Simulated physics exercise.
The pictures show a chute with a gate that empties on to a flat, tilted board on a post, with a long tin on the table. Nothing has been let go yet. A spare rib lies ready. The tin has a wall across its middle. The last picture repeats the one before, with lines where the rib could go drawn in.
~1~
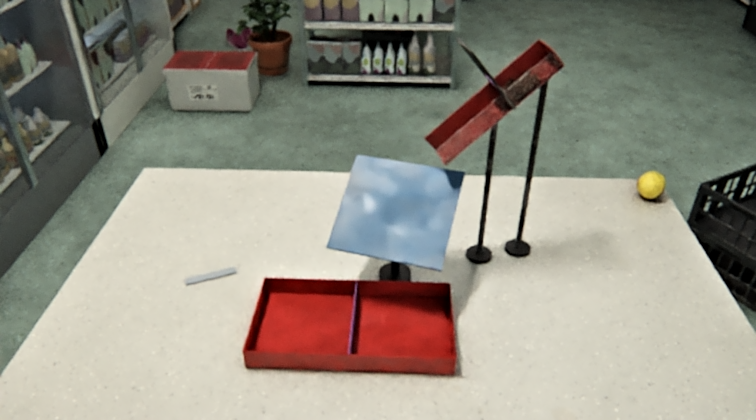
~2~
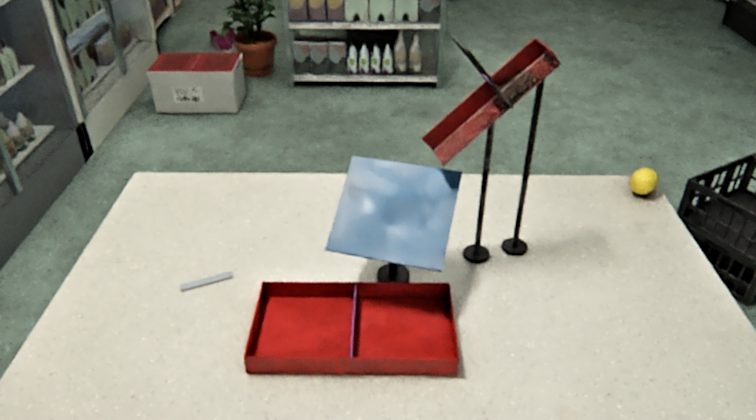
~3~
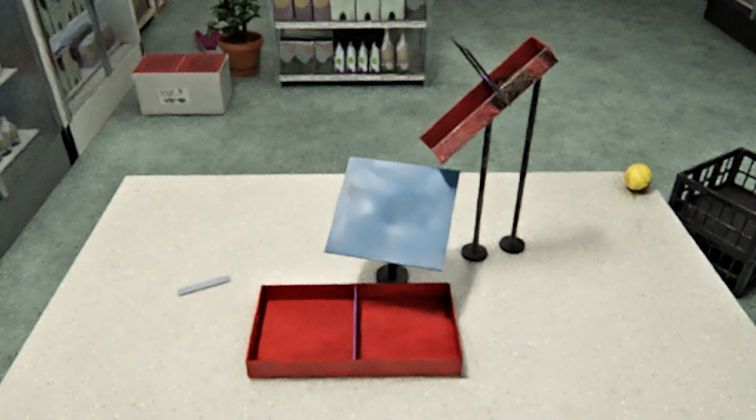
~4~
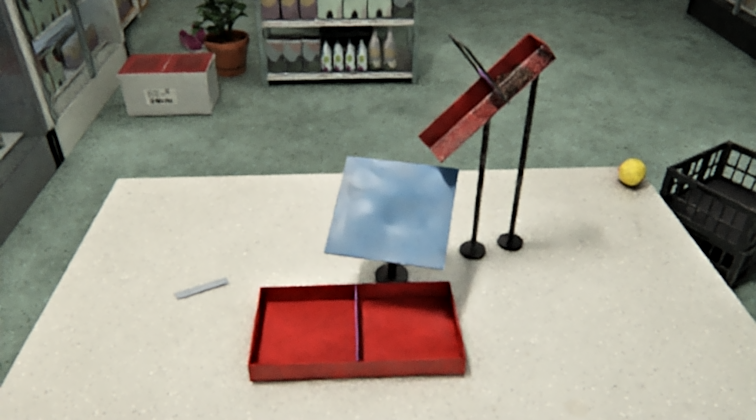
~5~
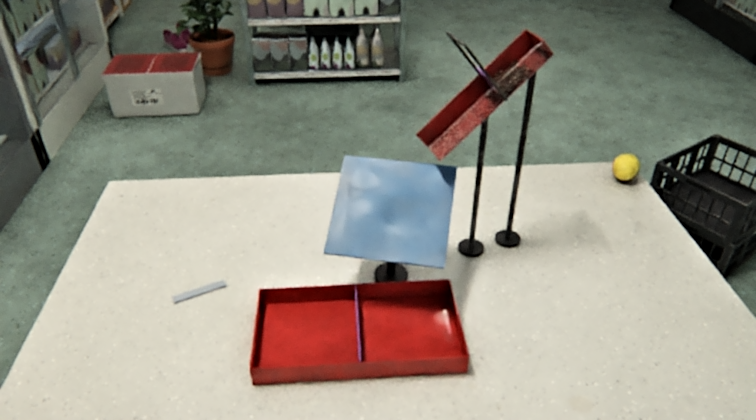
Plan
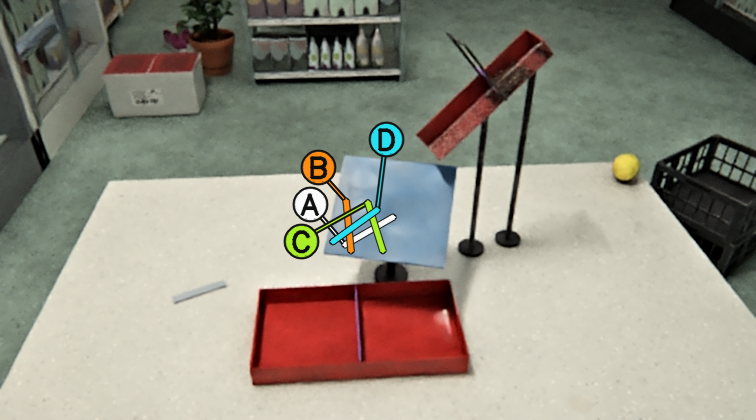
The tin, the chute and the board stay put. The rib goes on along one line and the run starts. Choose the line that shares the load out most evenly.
Take B.
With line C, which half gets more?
The right half.
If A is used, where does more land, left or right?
More lands on the left.
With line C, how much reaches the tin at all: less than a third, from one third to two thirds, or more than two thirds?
Line C gives more than two thirds.
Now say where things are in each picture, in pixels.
In the first picture, load behind the gate at (516, 88), allspice berries; lip of the chute at (441, 158), sloping fairly steeply.
In the second picture, middle of the board at (395, 210), tilted fairly steeply; middle of its low edge at (382, 260); of its high edge at (407, 163).
In the third picture, front corners of the tin at (246, 362) and (462, 359); front end of its middle wall at (354, 360); gate still shut at (488, 81).
In the fourth picture, middle of the load at (508, 82); lip at (435, 156).
In the fifth picture, middle of the load at (506, 79); lip at (434, 154).
On the marked copy, line A from (393, 217) to (345, 244); line B from (346, 201) to (351, 250); line C from (367, 202) to (382, 250); line D from (377, 209) to (332, 241).
Choosing A, of what is caught, most in the left half, about a quarter in the right.
Choosing B, of what is caught, about half in the left half, about half in the right.
Choosing C, of what is caught, a small part in the left half, most in the right.
Choosing D, of what is caught, most in the left half, about a quarter in the right.
